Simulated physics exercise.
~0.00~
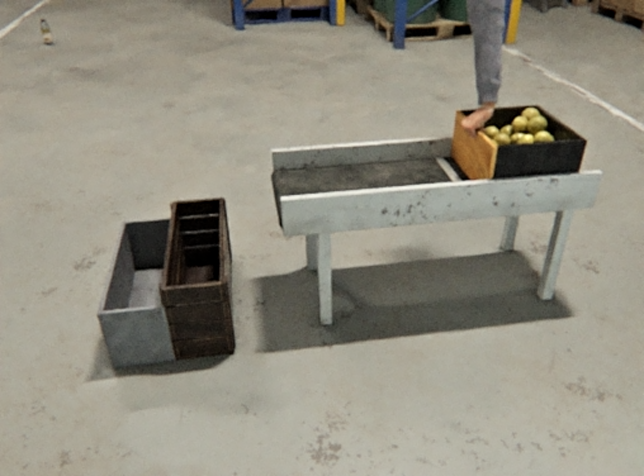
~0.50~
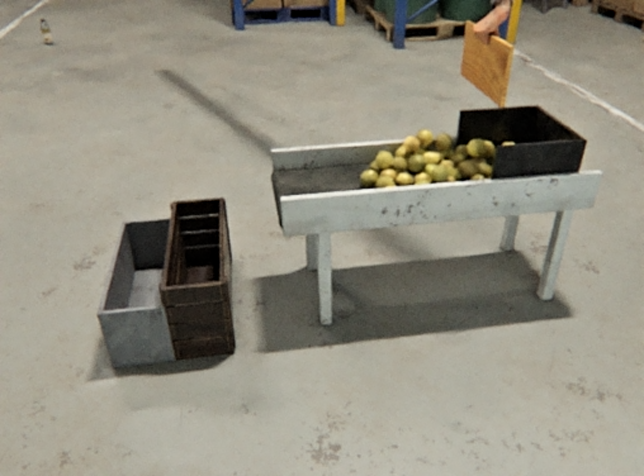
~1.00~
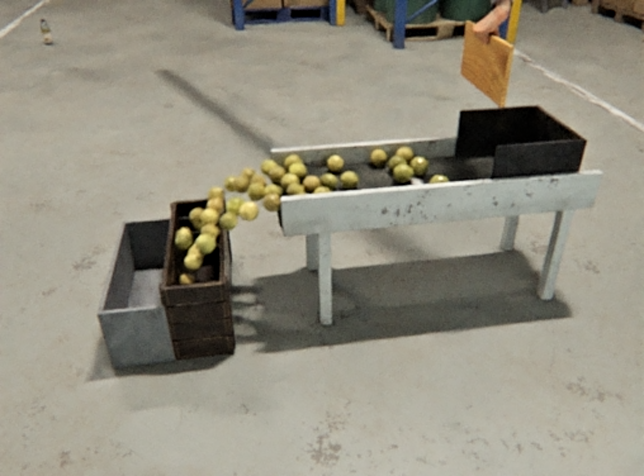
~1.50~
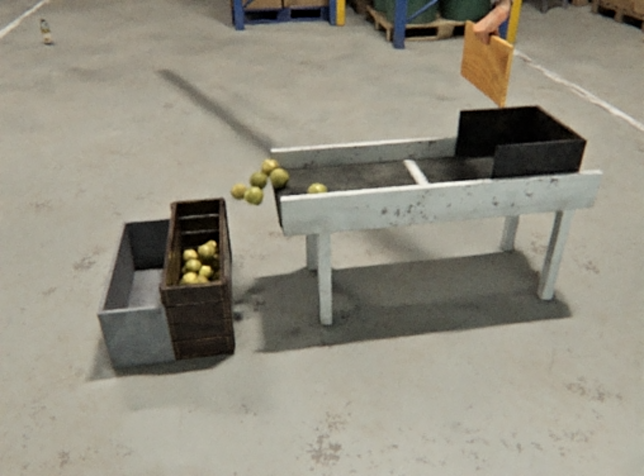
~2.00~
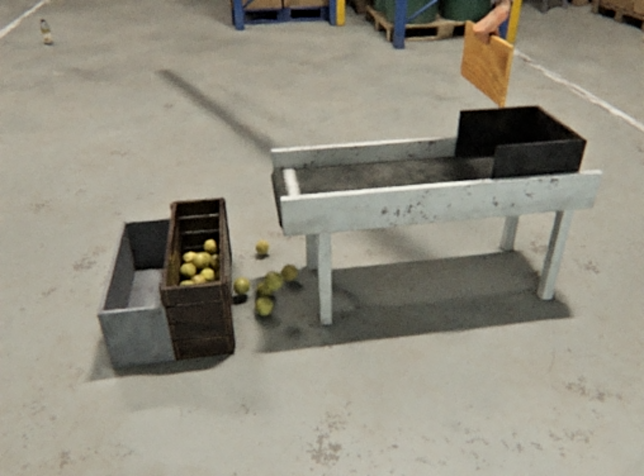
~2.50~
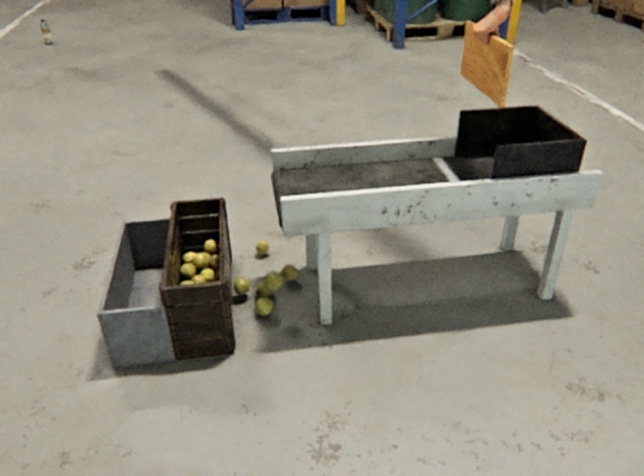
The clip shows a hand lifting a wooden gate from a black pen, releasing yellow apples along a belt moving left. Most drop off its end into a wooden tote beside a grey bin, while a few fall short and rest on the floor.
